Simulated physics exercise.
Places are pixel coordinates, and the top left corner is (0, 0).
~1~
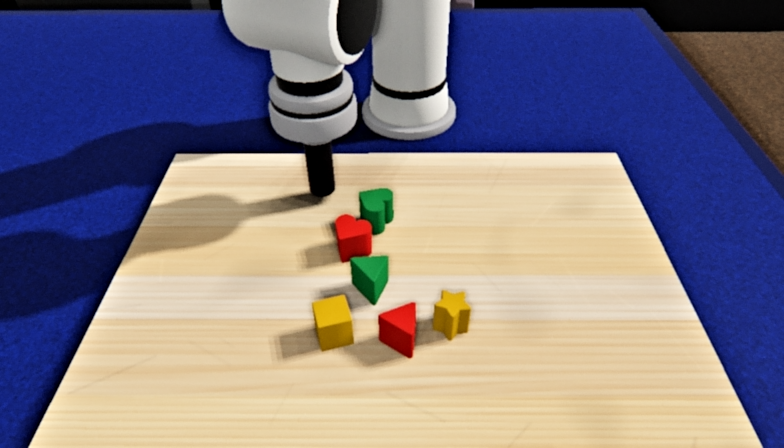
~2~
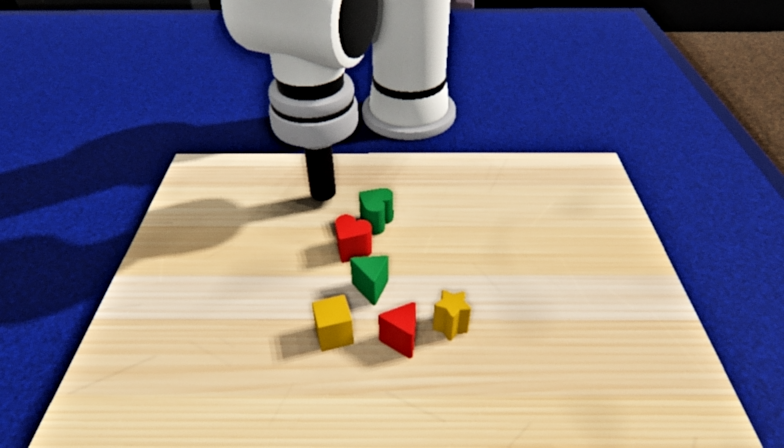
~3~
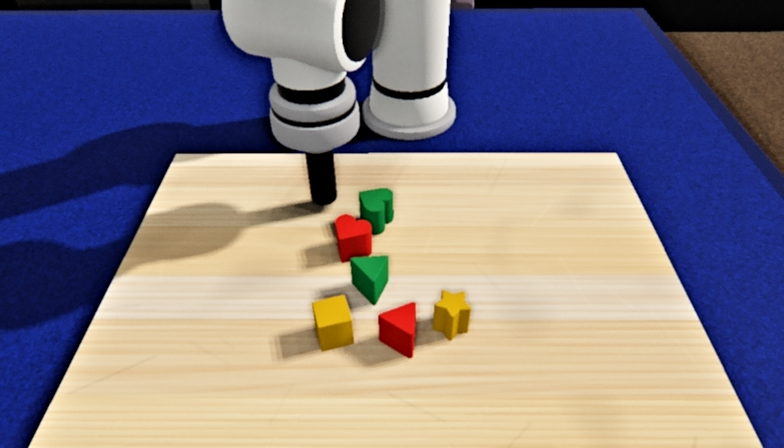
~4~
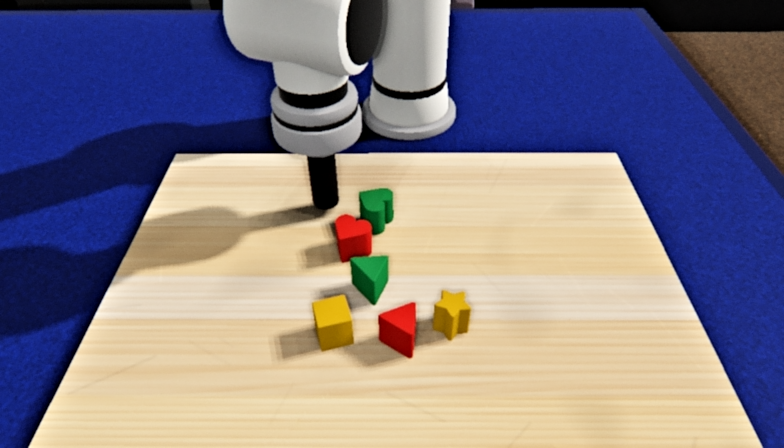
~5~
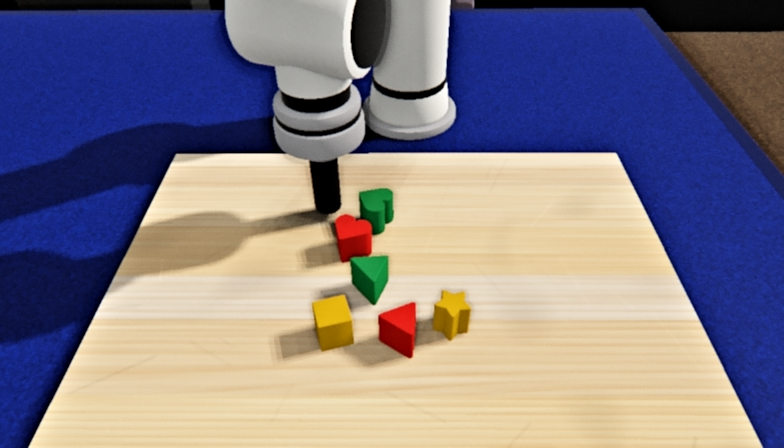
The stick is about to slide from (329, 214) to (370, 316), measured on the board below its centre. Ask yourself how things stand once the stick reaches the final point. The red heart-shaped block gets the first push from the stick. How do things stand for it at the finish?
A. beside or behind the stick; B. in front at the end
Option A.
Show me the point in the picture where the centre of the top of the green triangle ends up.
Top centre: (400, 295).
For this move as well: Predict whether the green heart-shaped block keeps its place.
The block you're asking about stays where it is.
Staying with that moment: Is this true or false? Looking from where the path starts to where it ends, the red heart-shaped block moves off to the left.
That statement is accurate.
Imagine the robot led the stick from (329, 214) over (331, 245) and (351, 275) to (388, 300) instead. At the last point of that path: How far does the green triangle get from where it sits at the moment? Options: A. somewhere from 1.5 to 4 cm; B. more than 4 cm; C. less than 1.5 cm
Option B.
On the path given first. One third of the way, stick at (340, 237); red heart-shaped block at (361, 238), turned 15° anticlockwise.
Two thirds of the way, stick at (354, 271); red heart-shaped block at (387, 257), turned 85° anticlockwise; green triangle at (381, 278).
At the end, stick at (370, 309); yellow square block unmoved; red heart-shaped block at (392, 260), turned 120° anticlockwise; green triangle at (400, 295), turned 65° anticlockwise; green heart-shaped block unmoved.
